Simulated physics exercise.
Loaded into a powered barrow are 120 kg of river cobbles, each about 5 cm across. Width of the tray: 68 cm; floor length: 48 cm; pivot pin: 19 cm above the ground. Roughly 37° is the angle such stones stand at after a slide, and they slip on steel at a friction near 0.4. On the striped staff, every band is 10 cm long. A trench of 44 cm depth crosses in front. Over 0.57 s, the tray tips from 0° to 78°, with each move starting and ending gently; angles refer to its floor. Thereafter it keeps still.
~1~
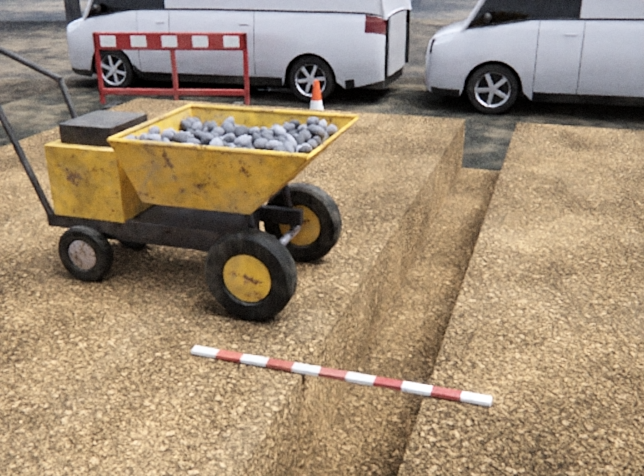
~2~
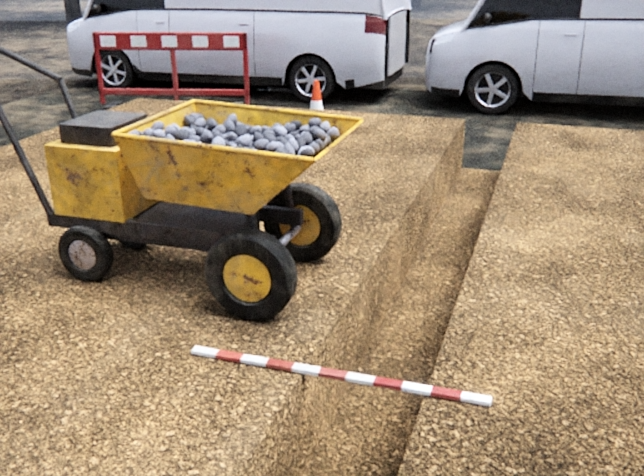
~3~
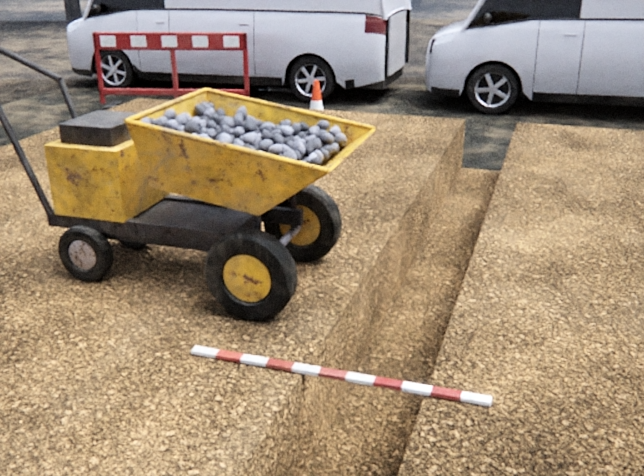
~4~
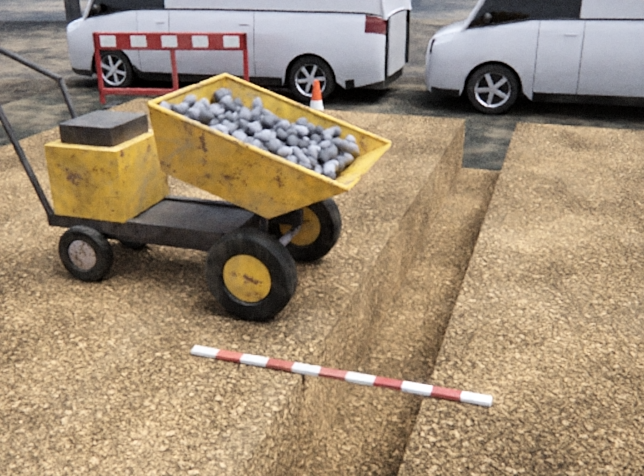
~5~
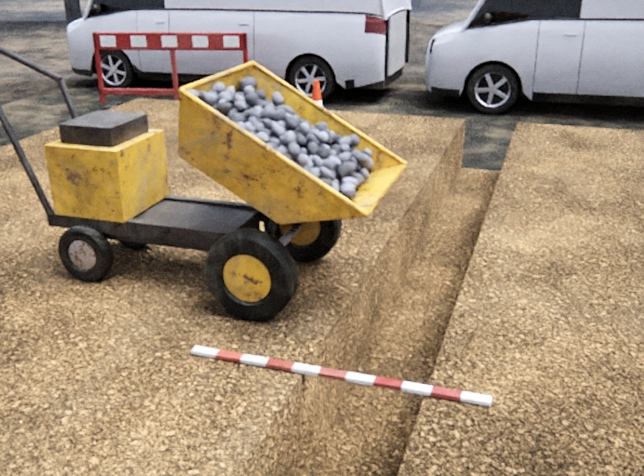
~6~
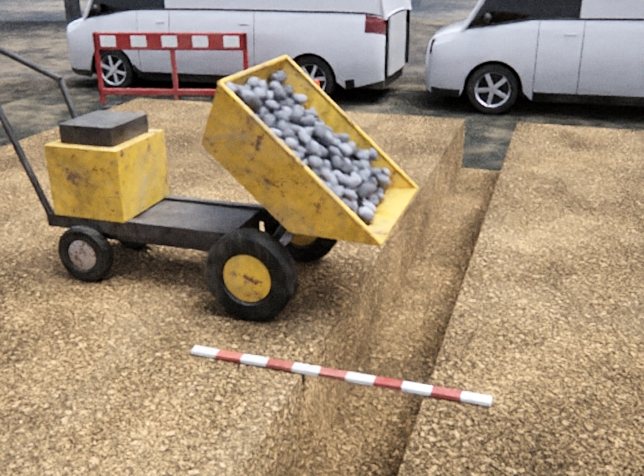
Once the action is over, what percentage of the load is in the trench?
About 63 in every hundred.
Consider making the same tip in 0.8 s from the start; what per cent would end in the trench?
Roughly 75% would finish there.
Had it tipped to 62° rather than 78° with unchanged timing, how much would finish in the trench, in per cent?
Roughly 45 per cent would end in the trench.
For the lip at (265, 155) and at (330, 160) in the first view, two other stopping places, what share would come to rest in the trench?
Near 95 per cent from the first place, 35 from the second.
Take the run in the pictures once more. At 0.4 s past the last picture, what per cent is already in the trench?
About 35 per cent by then.
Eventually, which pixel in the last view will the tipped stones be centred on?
(433, 380).
Then, 0.1 s after the last picture the floor is at 66°, 100 % in the tray; the foremost stones are at (410, 256).
Then, 0.4 s after the last picture the floor is at 78°, 47 % in the tray, 35 % in the trench, 19 % past the trench; the foremost stones are at (499, 309).
Then, 0.7 s after the last picture the floor is at 78°, 0 % in the tray, 63 % in the trench, 37 % past the trench; the foremost stones are past the picture's edge.
Then, 2.7 s after the last picture the floor is at 78°, 0 % in the tray, 63 % in the trench, 37 % past the trench; the foremost stones are past the picture's edge.
